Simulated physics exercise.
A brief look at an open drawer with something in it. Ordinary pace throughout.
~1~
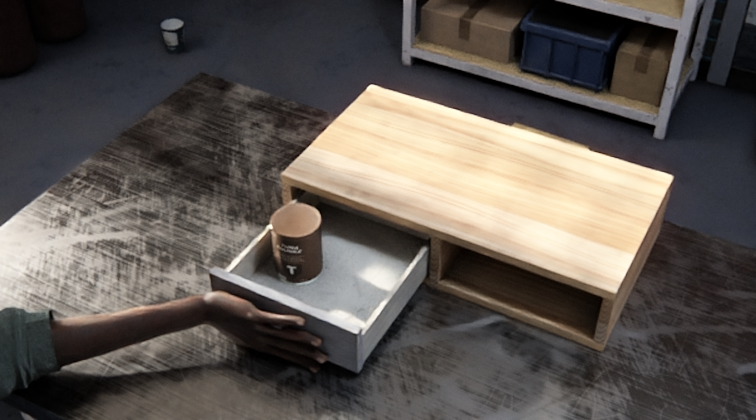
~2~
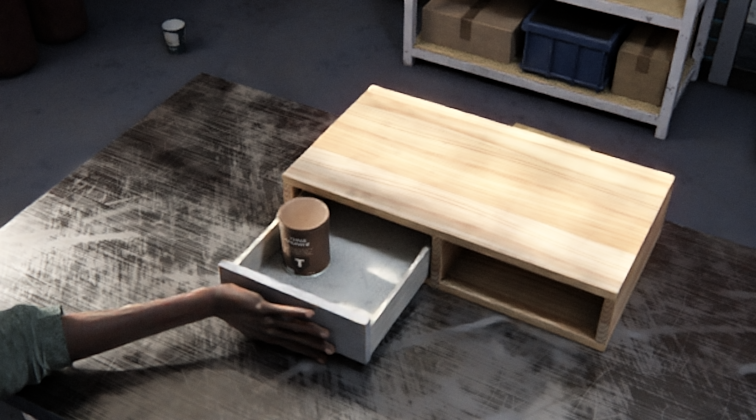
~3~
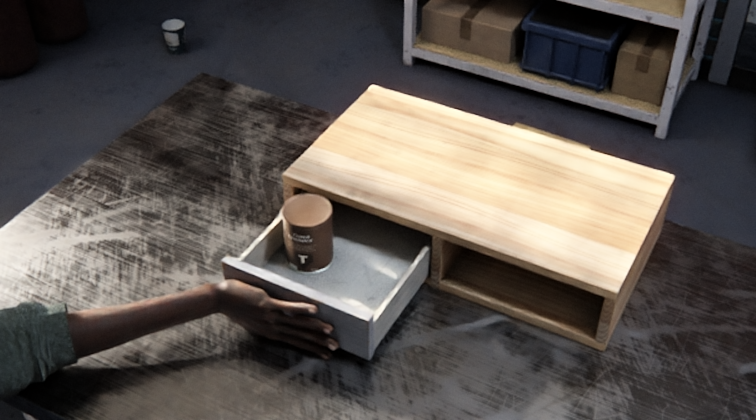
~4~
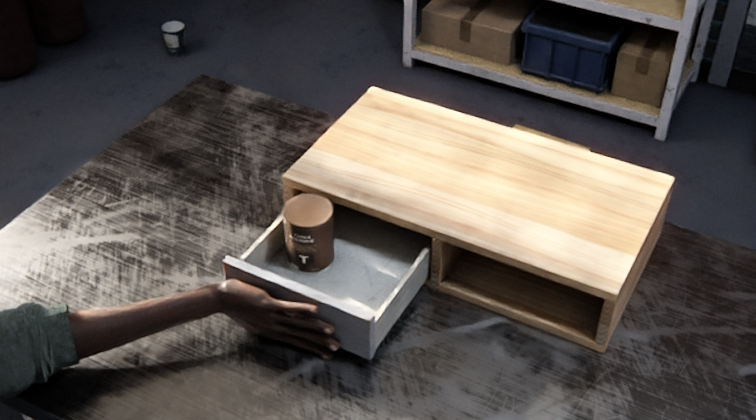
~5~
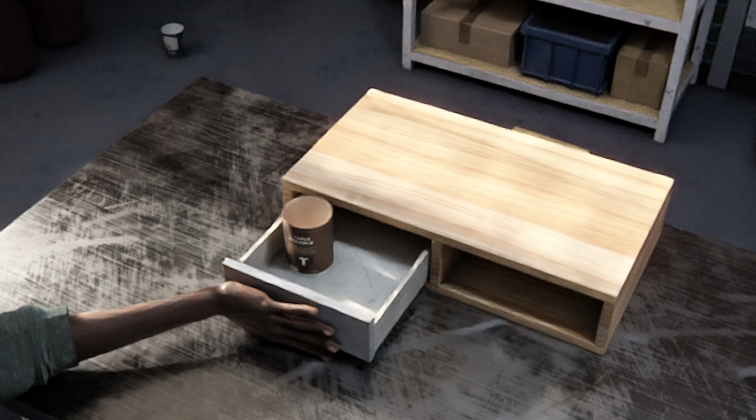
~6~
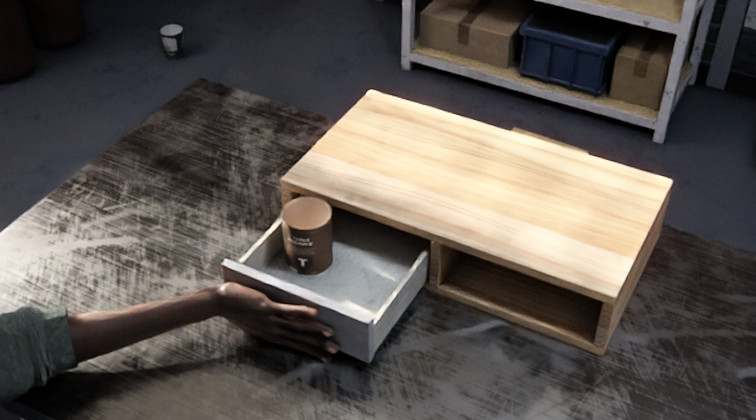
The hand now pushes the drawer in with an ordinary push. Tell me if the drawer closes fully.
As it turns out, the drawer sticks partway.
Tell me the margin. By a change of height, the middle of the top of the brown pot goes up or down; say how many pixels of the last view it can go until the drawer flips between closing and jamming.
You'd need to move it down by some 12 pixels.
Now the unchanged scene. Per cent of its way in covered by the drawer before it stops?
About 50 percent.
Then, 0.28 s later than the last frame, drawer starting in.
Then, 0.44 s later than the last frame, drawer about half in.
When it is over, the drawer will not close.
